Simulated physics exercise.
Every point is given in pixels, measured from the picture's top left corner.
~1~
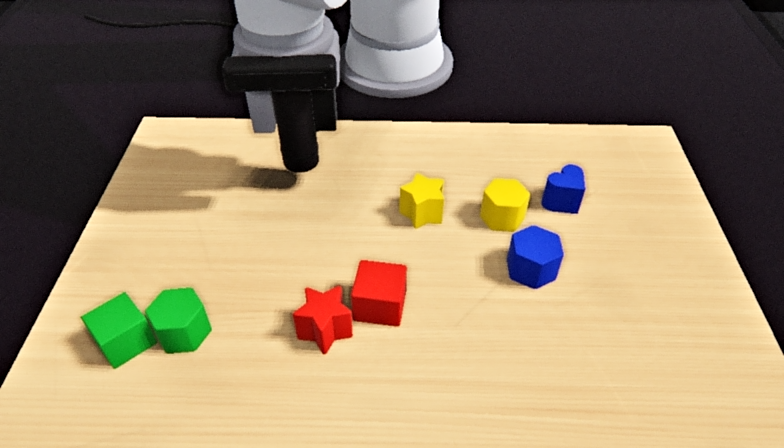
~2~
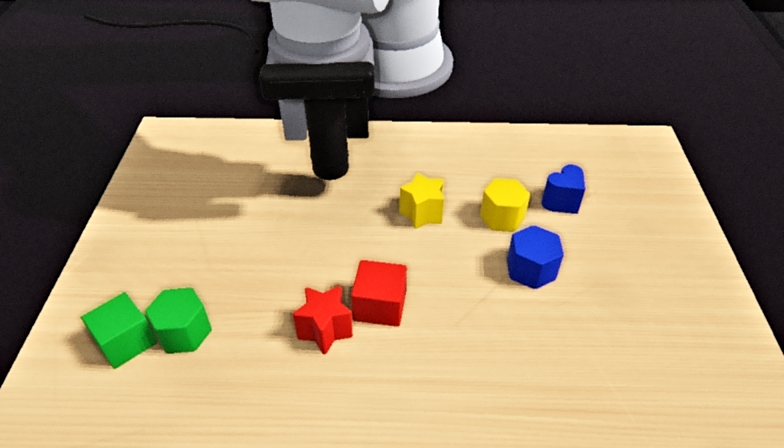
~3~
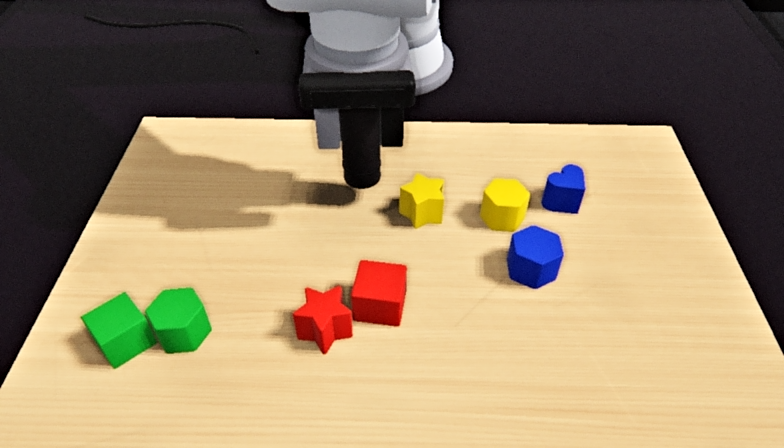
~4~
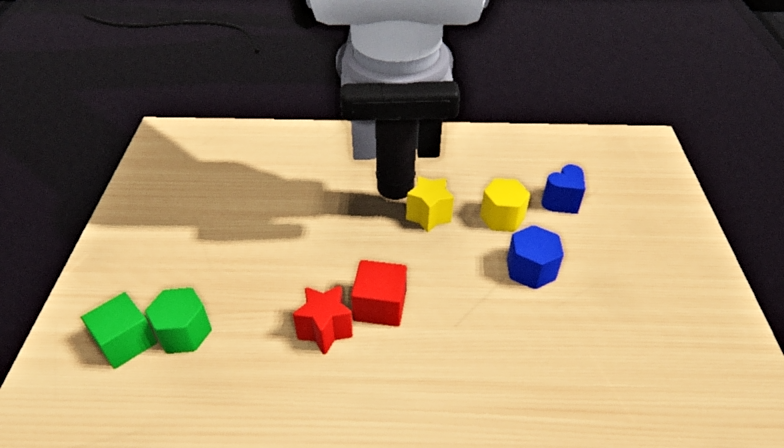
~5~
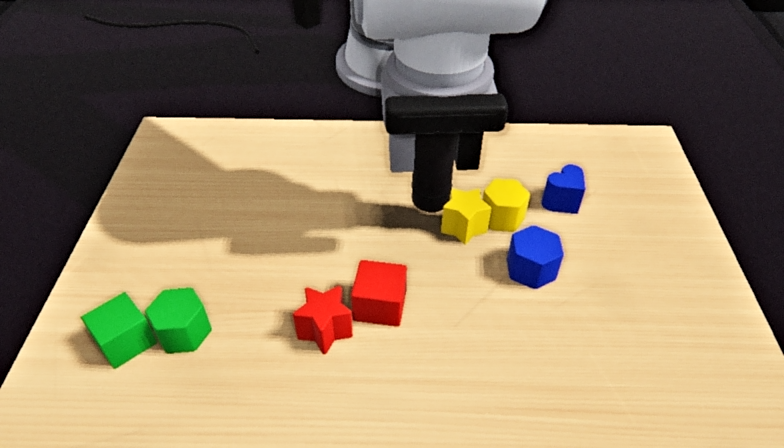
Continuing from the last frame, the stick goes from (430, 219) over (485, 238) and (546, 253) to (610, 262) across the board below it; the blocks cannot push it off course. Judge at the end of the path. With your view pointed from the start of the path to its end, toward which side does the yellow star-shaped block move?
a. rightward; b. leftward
I'll go with b - leftward.
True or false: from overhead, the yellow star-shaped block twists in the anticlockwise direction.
True - the claim holds.
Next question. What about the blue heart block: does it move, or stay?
It does get moved.
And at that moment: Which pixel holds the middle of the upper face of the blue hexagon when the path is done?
Its top face will be centred at roughly (581, 265).
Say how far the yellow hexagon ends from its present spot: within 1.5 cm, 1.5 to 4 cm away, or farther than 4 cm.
Upwards of 4 cm.
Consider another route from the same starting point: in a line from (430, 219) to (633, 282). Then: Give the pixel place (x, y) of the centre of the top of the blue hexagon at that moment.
Its top face will be centred at roughly (584, 274).
On the path given first. One third of the way, stick at (489, 219); yellow star-shaped block at (527, 212), turned 20° anticlockwise; yellow hexagon at (552, 192), turned 25° anticlockwise; blue hexagon at (546, 247), turned 20° clockwise; blue heart block at (578, 173).
Two thirds of the way, stick at (552, 234); yellow star-shaped block at (592, 220), turned 45° anticlockwise; yellow hexagon at (584, 187), turned 85° anticlockwise; blue hexagon at (571, 261), turned 65° clockwise; blue heart block at (589, 164).
At the end, stick at (617, 243); yellow star-shaped block at (639, 217), turned 65° anticlockwise; yellow hexagon at (586, 187), turned 90° anticlockwise; blue hexagon at (581, 265), turned 95° clockwise; blue heart block at (588, 164).
